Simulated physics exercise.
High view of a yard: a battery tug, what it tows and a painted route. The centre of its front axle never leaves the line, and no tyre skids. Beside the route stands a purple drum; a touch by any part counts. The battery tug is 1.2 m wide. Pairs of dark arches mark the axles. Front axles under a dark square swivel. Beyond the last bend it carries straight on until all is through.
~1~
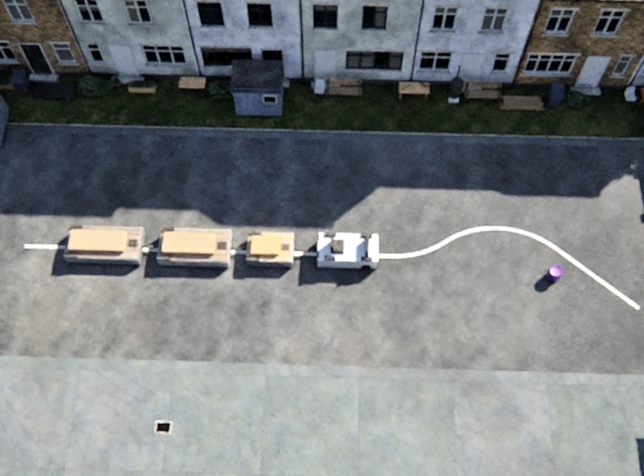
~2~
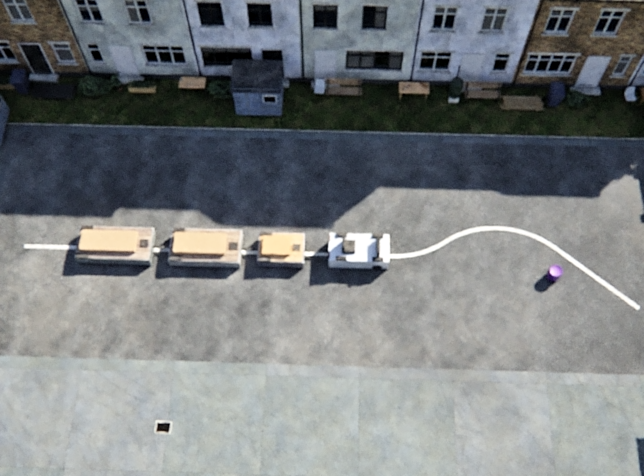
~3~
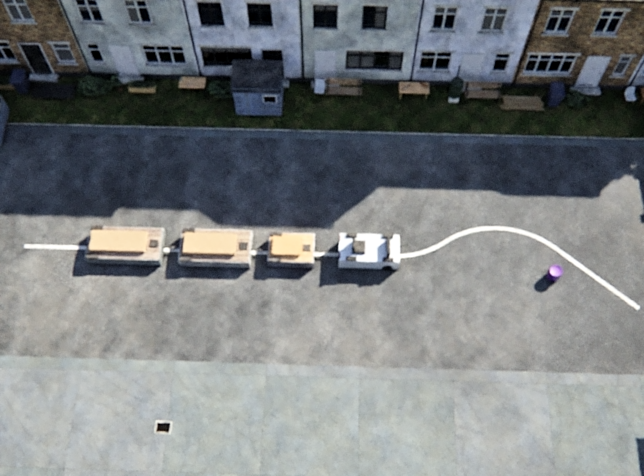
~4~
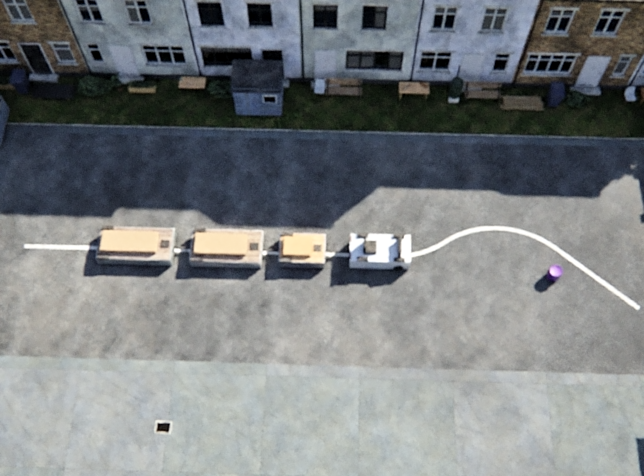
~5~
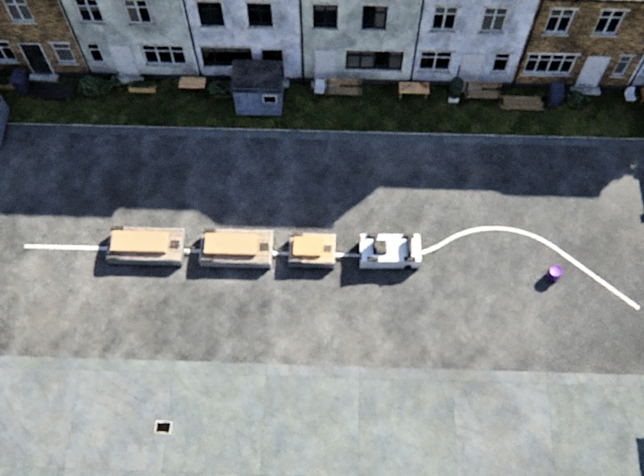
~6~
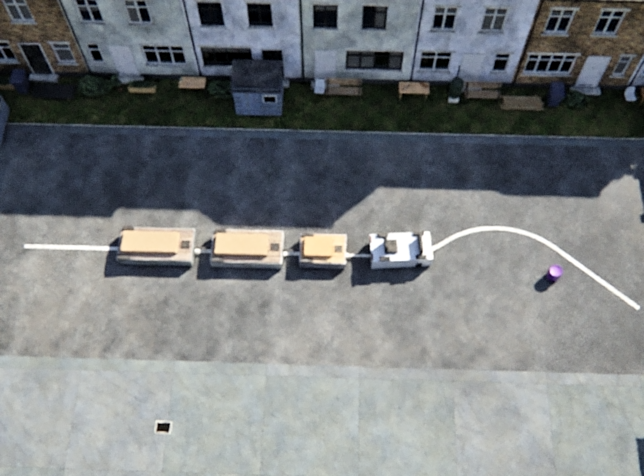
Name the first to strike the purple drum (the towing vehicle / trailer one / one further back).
First contact comes from trailer one.
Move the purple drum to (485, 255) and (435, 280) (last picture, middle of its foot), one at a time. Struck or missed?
First struck, second clear.
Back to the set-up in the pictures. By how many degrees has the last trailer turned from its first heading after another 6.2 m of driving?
Some 0°.
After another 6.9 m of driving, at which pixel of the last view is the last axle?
Around (288, 246).
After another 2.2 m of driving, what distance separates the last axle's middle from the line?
About 0 cm.
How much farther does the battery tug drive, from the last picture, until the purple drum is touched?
About 9.5 m.
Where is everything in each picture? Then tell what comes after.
Nose (374, 248); last axle (73, 241); still straight; purple (554, 274); 3 trailers, in the first frame.
Nose (385, 248); last axle (84, 242); still straight, in the second frame.
Nose (396, 248); last axle (94, 242); still straight, in the third frame.
Nose (407, 249); last axle (105, 242); still straight, in the fourth frame.
Nose (417, 248); last axle (115, 242); turned 2°, in the fifth frame.
Nose (427, 245); last axle (126, 243); turned 5°; purple (554, 274), in the sixth frame.
5.6 m further on, the last axle is at (258, 246) of the last picture, 5 cm off the line.
9.8 m further on, the last axle is at (356, 243) of the last picture, 25 cm off the line; the first trailer has hit purple.
11.2 m further on, the last axle is at (388, 240) of the last picture, 40 cm off the line.
22.4 m further on, the last axle is out of the picture, 25 cm off the line; 1 of 1 struck in all.
